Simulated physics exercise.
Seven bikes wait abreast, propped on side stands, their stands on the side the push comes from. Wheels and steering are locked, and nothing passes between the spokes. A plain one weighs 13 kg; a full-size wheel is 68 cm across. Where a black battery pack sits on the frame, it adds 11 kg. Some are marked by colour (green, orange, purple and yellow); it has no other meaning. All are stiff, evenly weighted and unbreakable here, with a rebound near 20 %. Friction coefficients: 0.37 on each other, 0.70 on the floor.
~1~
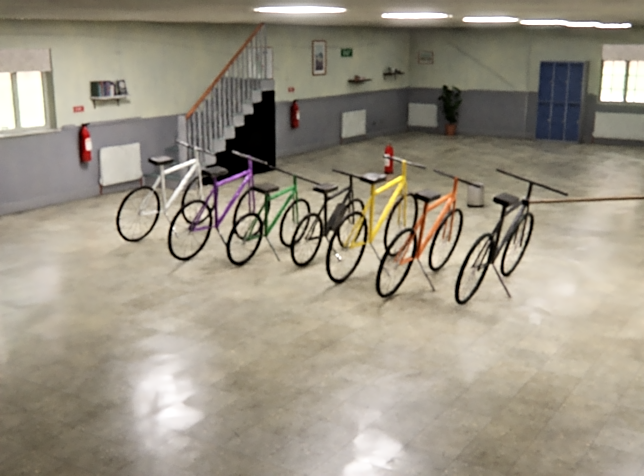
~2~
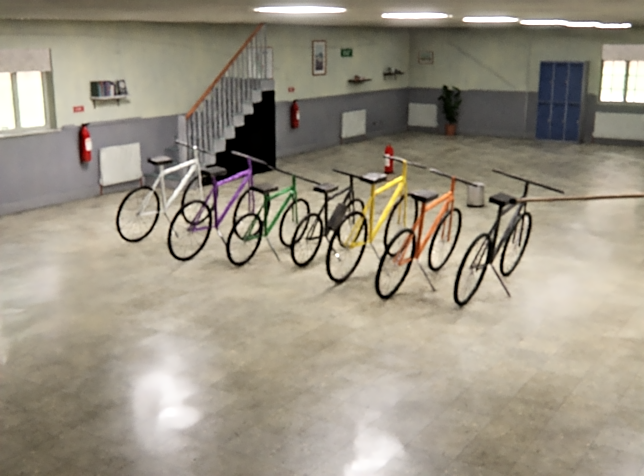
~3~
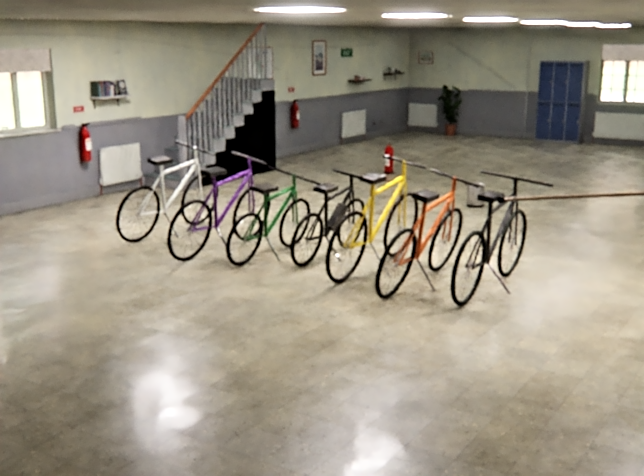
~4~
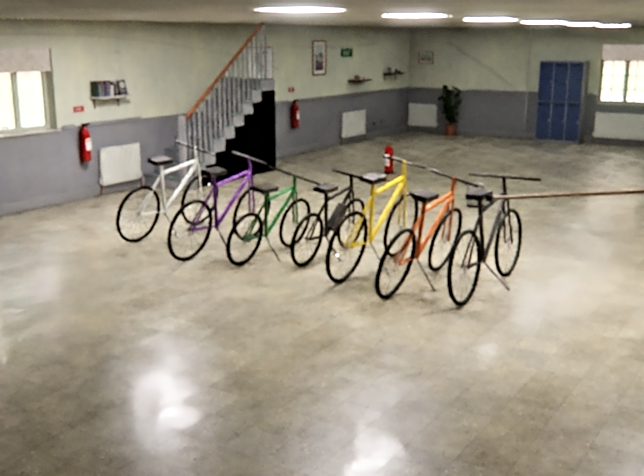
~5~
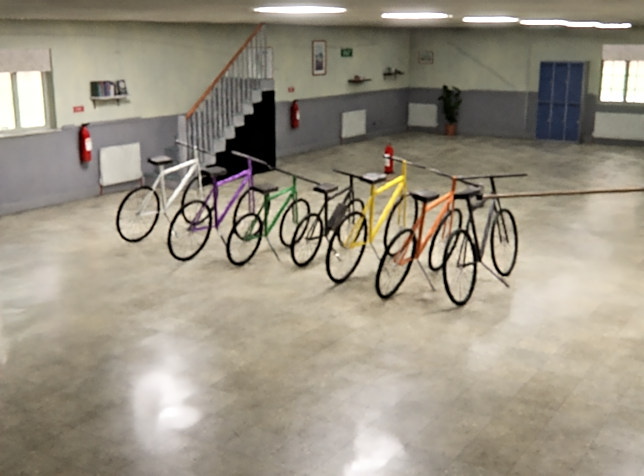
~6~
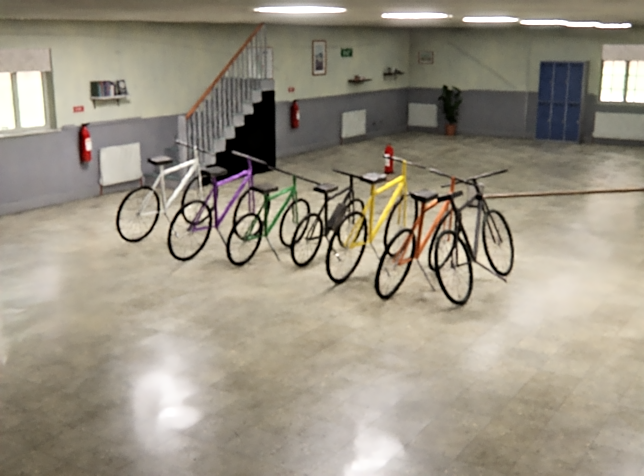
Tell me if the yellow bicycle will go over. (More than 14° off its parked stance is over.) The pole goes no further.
In the end the yellow bicycle remains upright.
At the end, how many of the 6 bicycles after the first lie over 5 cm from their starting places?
It is 1.
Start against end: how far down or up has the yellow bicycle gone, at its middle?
About 0 cm lower.
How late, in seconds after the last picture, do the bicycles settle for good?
At about 1.0 s.
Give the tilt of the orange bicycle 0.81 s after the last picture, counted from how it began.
Some 40°.
Then, 0.53 s later than the last frame, 1 of the 6 other bicycles over; yellow bicycle unmoved; orange bicycle tilted 23°.
Then, 0.65 s later than the last frame, 1 of the 6 other bicycles over; yellow bicycle unmoved; orange bicycle tilted 32°.
Then, 0.81 s later than the last frame, 1 of the 6 other bicycles over; yellow bicycle unmoved; orange bicycle tilted 41°.
When it is over, 1 of the 6 other bicycles over; yellow bicycle tilted 3°; orange bicycle tilted 41°; green bicycle unmoved. Five left standing. In pixels of the last frame, middles, yellow bicycle near (378, 215), orange bicycle near (388, 230).
